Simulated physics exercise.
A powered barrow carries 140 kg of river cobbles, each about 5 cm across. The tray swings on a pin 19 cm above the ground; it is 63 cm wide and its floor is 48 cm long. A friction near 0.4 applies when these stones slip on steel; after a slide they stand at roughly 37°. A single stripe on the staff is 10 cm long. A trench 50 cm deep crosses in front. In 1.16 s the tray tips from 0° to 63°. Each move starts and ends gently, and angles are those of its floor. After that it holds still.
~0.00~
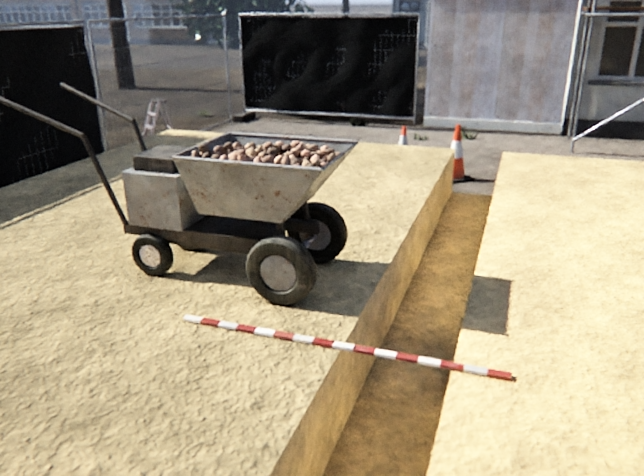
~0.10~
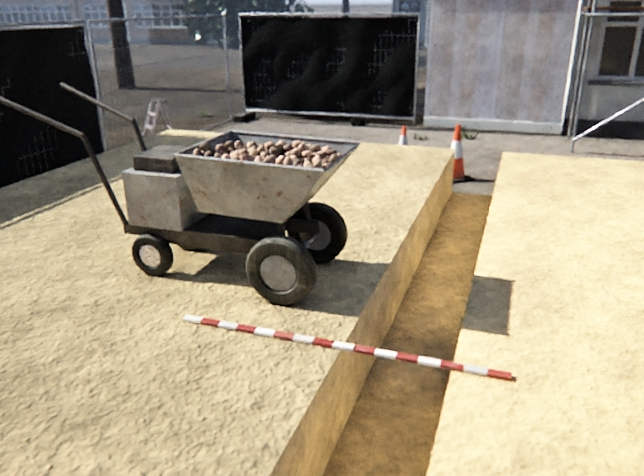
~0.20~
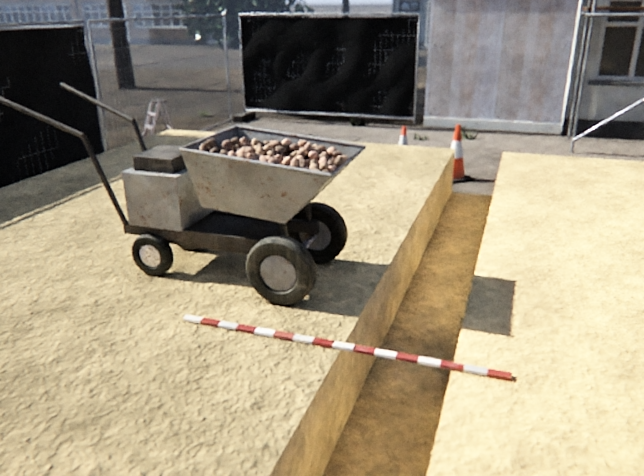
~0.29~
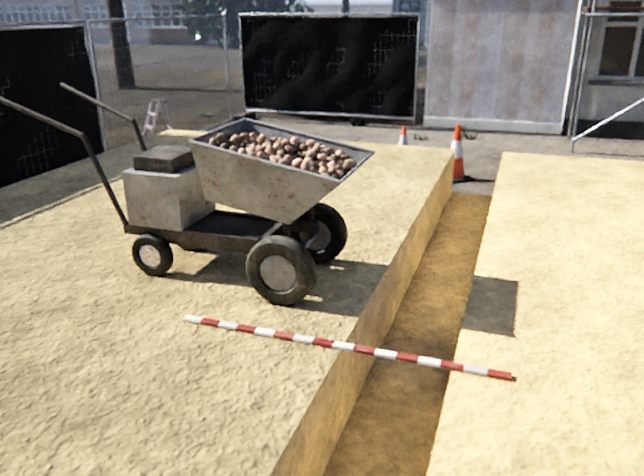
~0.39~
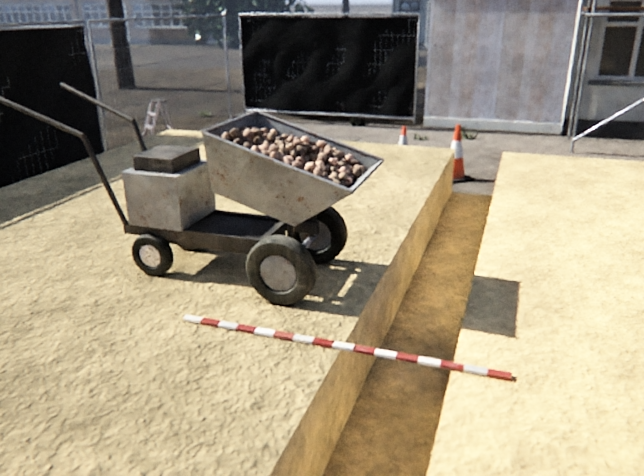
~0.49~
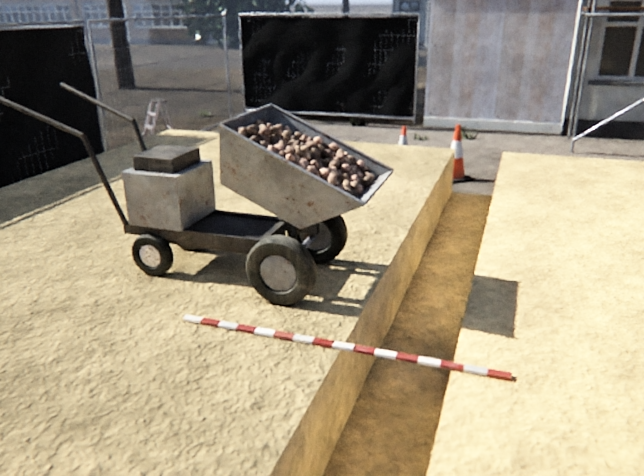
A grey metal tray heaped with brown and pale rounded stones sits on a wheeled barrow with black tyres and long dark handles, left of centre on sandy ground. From a raised, fixed view, a red-and-white striped staff lies across a narrow trench, with orange cones, dark screens and fencing behind. The tray tilts gradually down to the right, its rear rising, while the barrow stays in place.
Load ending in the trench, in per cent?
79 per cent.
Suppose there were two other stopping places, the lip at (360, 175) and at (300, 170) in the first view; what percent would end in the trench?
I'd say some 50 per cent and some 85 per cent.
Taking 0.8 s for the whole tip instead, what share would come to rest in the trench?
I'd put it at some 75 in a hundred.
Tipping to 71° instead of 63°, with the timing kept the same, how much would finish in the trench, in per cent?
Then close to 95 per cent.
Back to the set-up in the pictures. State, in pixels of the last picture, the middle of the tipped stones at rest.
The resting stones are centred at roughly (430, 368).
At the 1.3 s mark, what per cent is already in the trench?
By that moment, roughly 25 per cent of the load.
After 0.9 s the floor is at 53°; 100 % in the tray; the foremost stones are at (393, 235).
After 1.3 s the floor is at 63°; 75 % in the tray, 24 % in the trench, 2 % past the trench; the foremost stones are at (481, 310).
After 1.6 s the floor is at 63°; 45 % in the tray, 47 % in the trench, 8 % past the trench; the foremost stones are at (555, 318).
After 3.6 s the floor is at 63°; 12 % in the tray, 79 % in the trench, 9 % past the trench; the foremost stones are at (612, 322).
